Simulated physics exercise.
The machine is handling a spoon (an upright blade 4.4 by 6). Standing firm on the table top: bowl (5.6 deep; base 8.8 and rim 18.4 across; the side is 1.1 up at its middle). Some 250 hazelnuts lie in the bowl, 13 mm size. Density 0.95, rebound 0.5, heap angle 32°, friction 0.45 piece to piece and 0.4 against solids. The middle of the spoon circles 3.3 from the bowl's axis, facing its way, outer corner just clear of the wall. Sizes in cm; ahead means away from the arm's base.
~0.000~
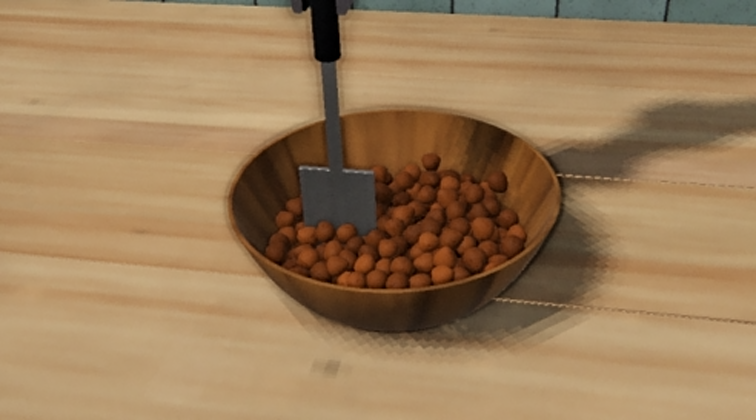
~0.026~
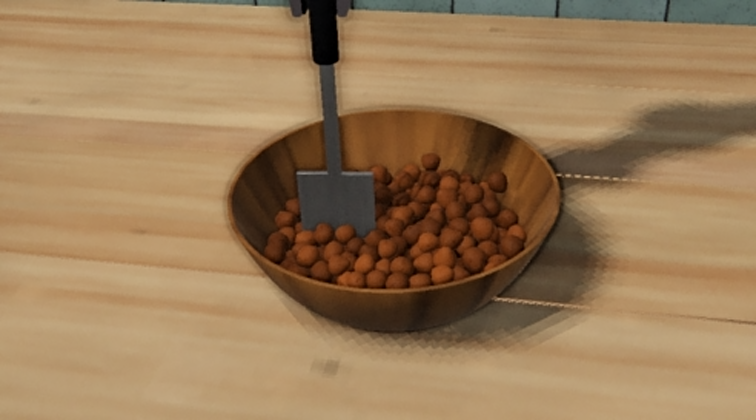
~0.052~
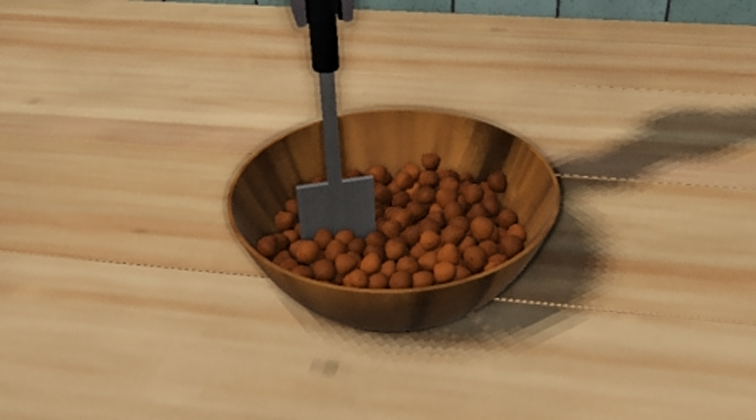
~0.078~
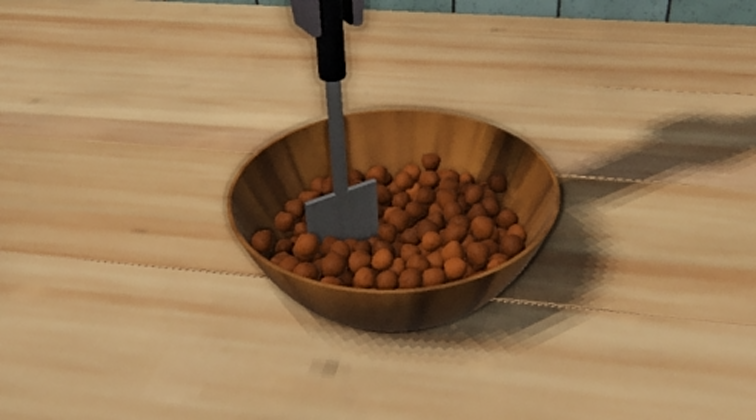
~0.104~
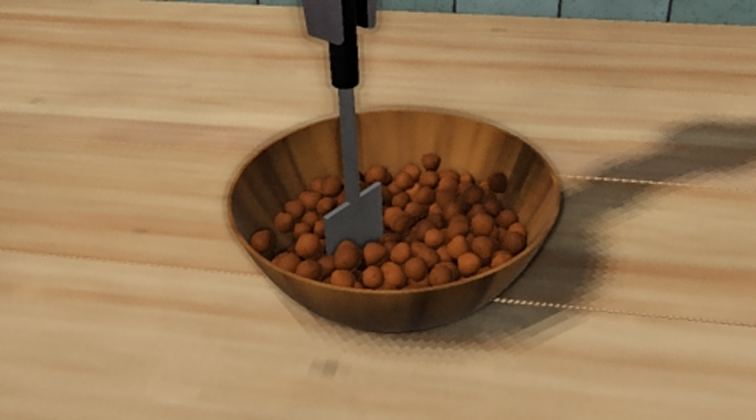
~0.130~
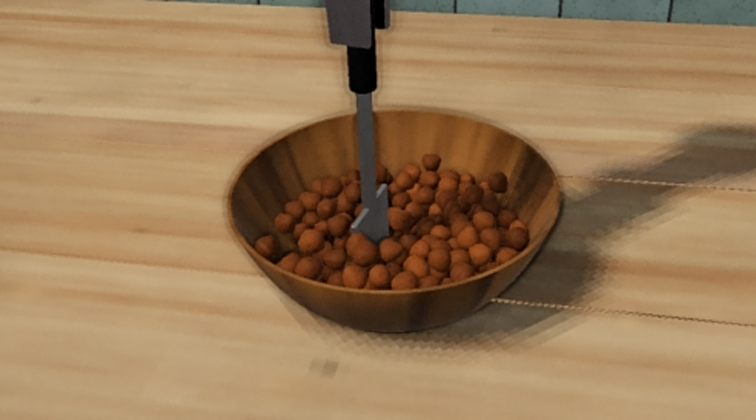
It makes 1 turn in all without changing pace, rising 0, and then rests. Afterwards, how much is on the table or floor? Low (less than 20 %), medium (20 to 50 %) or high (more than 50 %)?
Share on the table or floor: Low (less than 20 %).
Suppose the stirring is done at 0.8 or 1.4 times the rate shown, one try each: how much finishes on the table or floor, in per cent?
Some 10 and 30 per cent.
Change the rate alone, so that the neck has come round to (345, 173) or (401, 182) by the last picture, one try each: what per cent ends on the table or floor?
Some 5 and 25 per cent.
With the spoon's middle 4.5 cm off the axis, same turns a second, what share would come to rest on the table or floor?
It would be near 30 per cent.
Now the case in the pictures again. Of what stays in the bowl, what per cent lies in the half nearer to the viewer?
Some 55 per cent.
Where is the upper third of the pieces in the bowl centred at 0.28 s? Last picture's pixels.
At about (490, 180).
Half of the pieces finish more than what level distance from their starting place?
About 7 cm.
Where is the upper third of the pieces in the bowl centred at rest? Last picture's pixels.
Around (309, 238).
After 0.28 s, 186° round, highest piece 8 above the table; 245 in the bowl, 2 on the table or floor, 4 in flight or on the tool.
After 0.43 s, 292° round, highest piece 9 above the table; 233 in the bowl, 12 on the table or floor, 6 in flight or on the tool.
After 0.70 s, 0° round, highest piece 6 above the table; 218 in the bowl, 32 on the table or floor, 1 in flight or on the tool.
After 1.40 s, 0° round, highest piece 6 above the table; 218 in the bowl, 33 on the table or floor.
In the end, 218 in the bowl, 33 on the table or floor. That is 13 % on the table or floor.
